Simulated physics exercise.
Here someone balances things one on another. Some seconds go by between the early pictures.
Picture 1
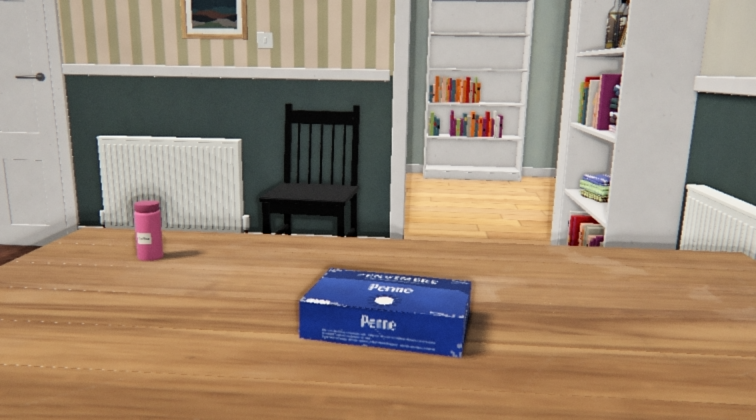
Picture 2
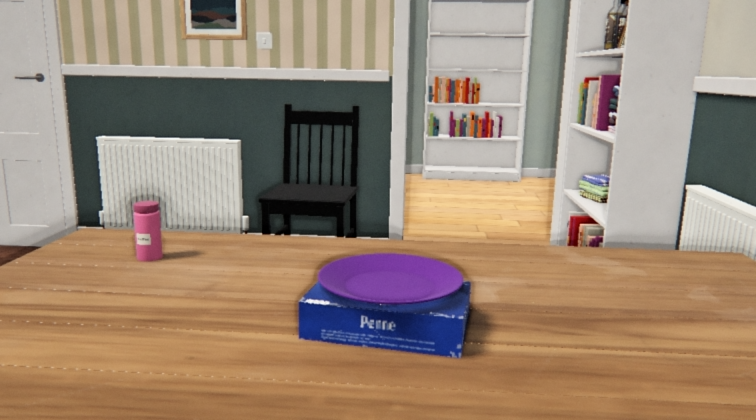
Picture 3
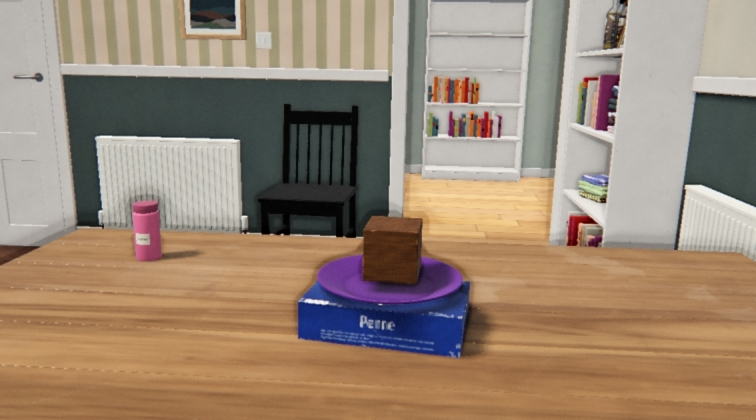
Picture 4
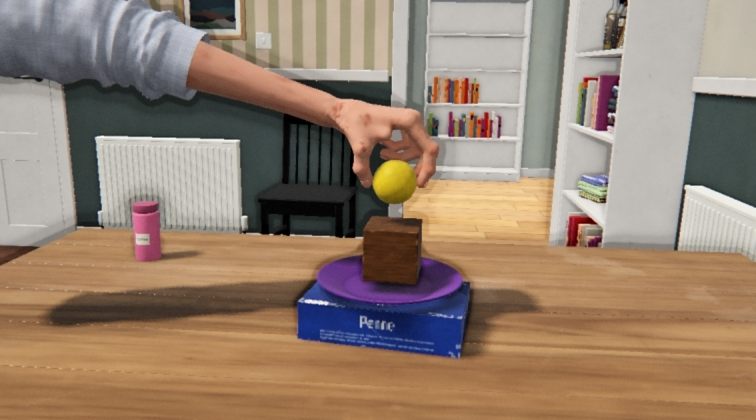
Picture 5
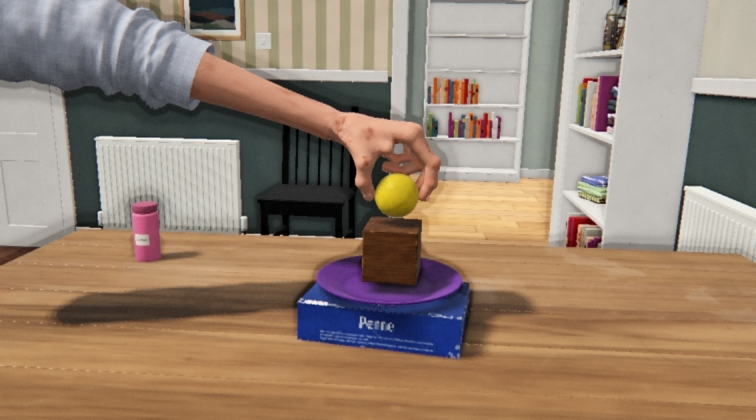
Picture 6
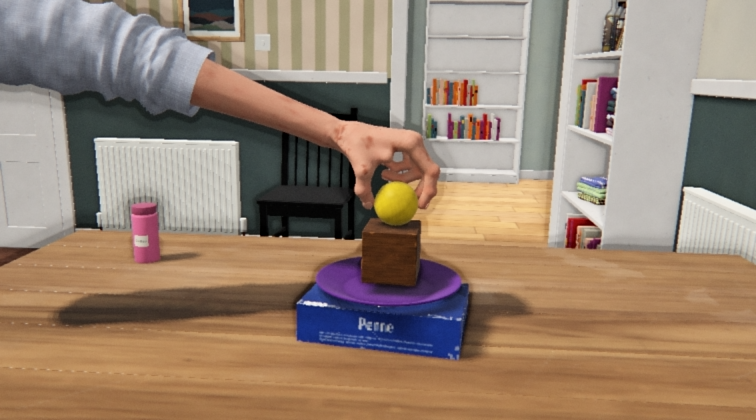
On a wooden table near a pink shaker, a purple plate and then a brown block were stacked on a blue box, and a hand lowered a yellow lemon onto the block.
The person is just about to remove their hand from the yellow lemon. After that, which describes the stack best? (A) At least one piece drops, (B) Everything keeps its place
B, everything keeps its place.
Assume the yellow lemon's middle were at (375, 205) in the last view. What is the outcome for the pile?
It stays stable.
Then, 0.40 s past the last view, nothing moves.
Then, 1.30 s past the last view, yellow lemon resting near (396, 205).
Finally, all 5 still in place. Final places as the last picture's camera would see them, yellow lemon near (396, 204). The pile stays up.
